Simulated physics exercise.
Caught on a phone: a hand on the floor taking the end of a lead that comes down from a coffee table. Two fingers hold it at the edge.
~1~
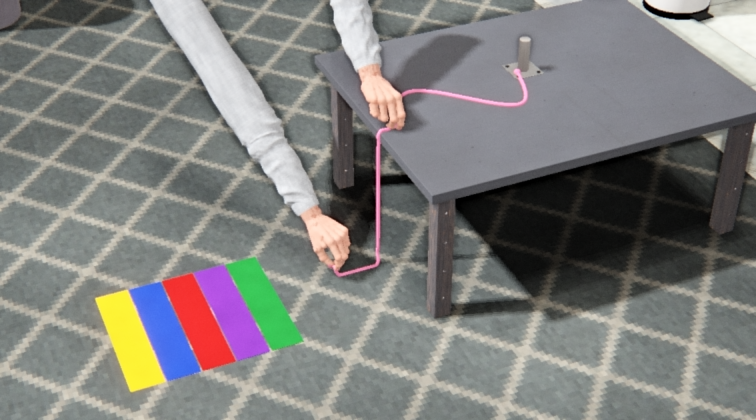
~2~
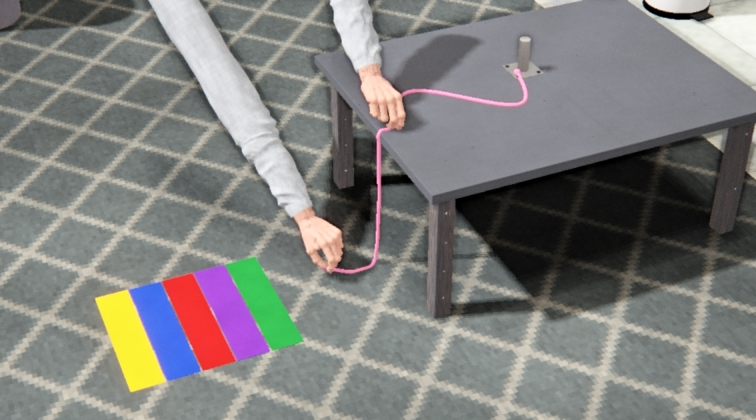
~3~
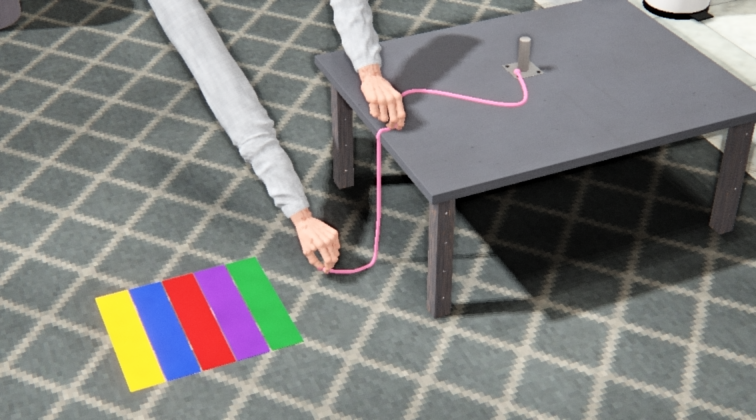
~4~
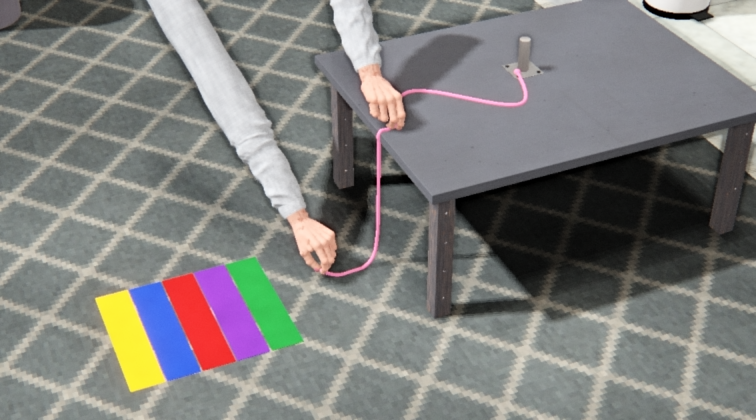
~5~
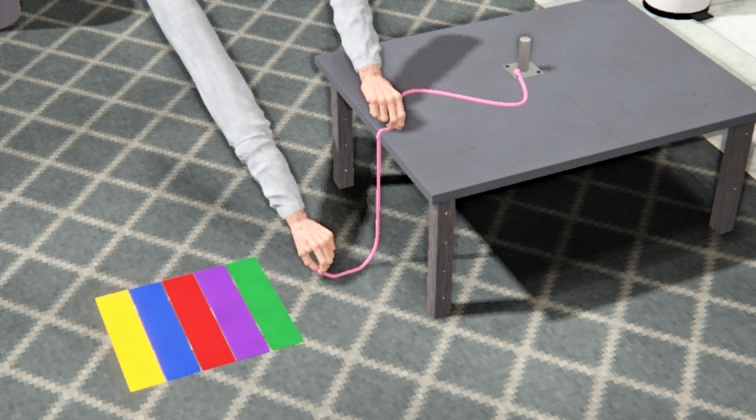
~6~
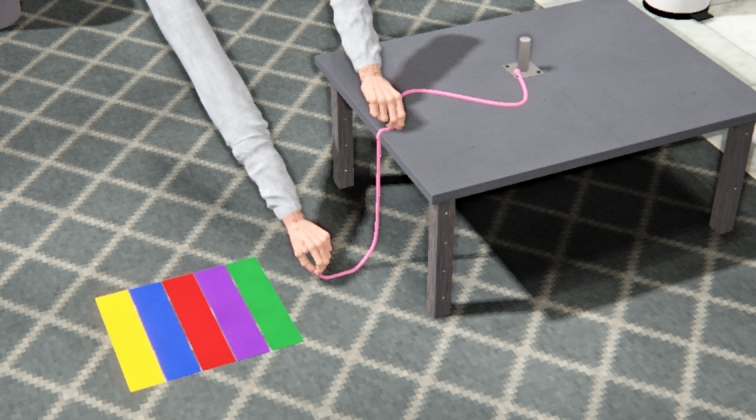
A hand near the floor held the end of a pink cord hanging over a dark table's edge and drew it slightly left toward the coloured stripes, while another hand stayed at the tabletop.
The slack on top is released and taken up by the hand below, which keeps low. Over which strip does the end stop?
The yellow one.
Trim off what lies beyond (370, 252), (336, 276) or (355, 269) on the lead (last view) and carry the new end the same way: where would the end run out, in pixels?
Near (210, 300), (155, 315) and (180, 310).
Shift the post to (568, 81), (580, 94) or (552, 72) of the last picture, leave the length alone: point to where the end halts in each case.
In that order: (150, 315), (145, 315) and (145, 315).
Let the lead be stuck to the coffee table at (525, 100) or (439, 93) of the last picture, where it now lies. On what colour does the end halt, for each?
In that order: Blue; red.
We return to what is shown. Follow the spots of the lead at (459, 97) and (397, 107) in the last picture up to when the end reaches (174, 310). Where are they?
About (424, 113), and the other about (362, 153).
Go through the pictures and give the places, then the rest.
In the first picture, end (334, 266); green (279, 330); purple (246, 339); red (212, 349); blue (177, 359); yellow (141, 369).
In the second picture, end (327, 268); lead through (524, 88) (480, 101) (407, 93) (390, 128) (379, 190) (376, 251).
In the third picture, end (324, 269).
In the fourth picture, end (321, 270); lead through (524, 88) (480, 101) (407, 93) (390, 128) (378, 190) (375, 252).
In the fifth picture, end (319, 270).
In the sixth picture, end (316, 271); lead through (524, 88) (480, 101) (407, 93) (390, 128) (378, 190) (369, 253).
Soon after, end near (174, 310); over blue.
After that, end near (141, 319); over yellow.
At the stop, end near (121, 324); over yellow. It halts on the yellow strip.
